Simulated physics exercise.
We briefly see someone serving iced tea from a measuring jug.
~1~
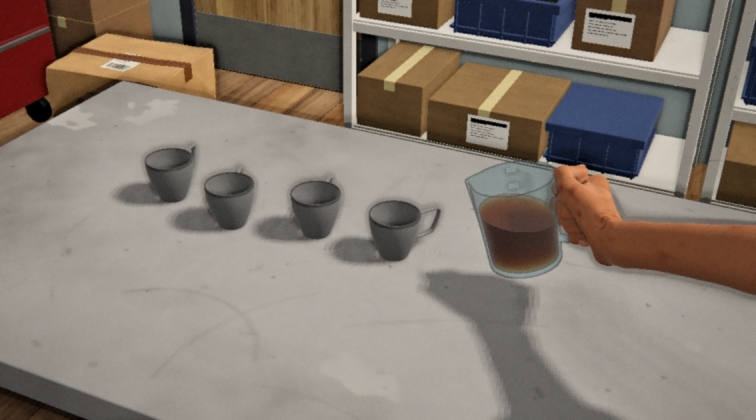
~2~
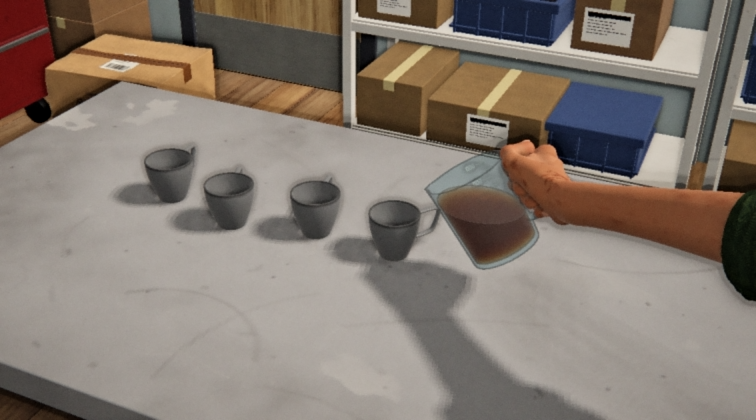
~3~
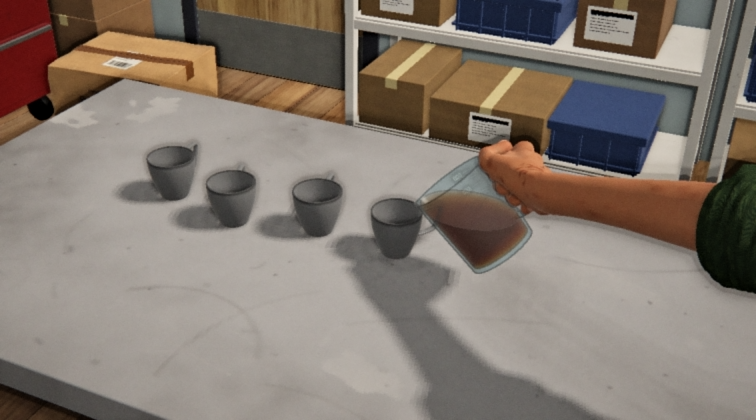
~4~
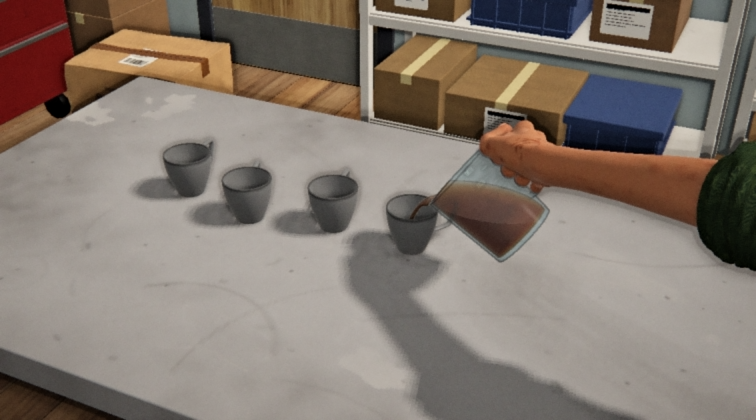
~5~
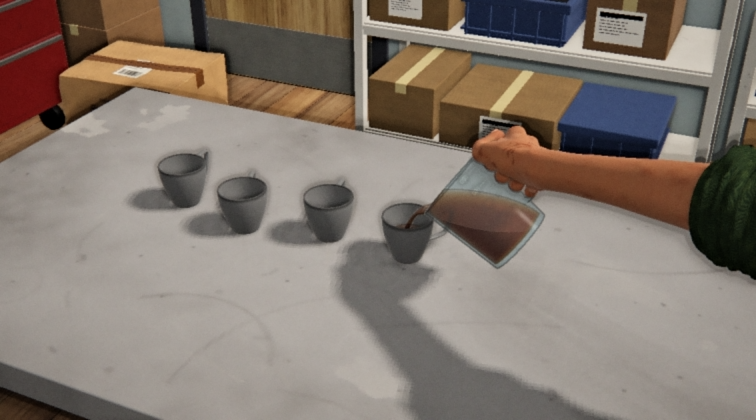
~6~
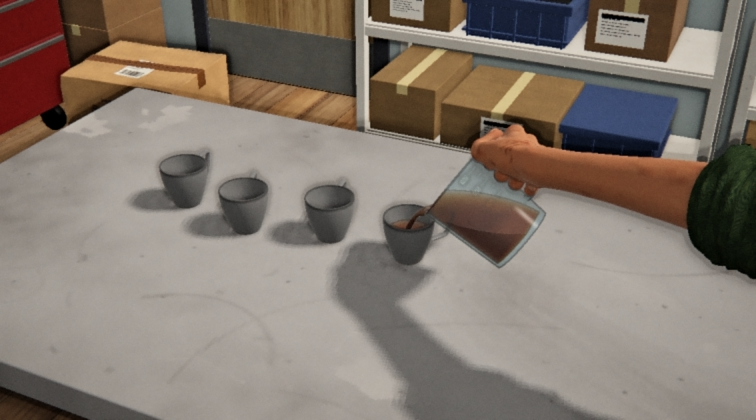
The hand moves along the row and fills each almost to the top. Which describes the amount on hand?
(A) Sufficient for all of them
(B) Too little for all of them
Answer: B.
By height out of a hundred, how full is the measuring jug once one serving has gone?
Level: Near 40 per cent.
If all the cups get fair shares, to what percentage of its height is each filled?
About 75 per cent.
A moment on, the first is about three quarters full.
Further on, the first is done and the measuring jug has about two thirds of its load.
When it is over, the measuring jug is empty with three filled and the next at a little of a serving.
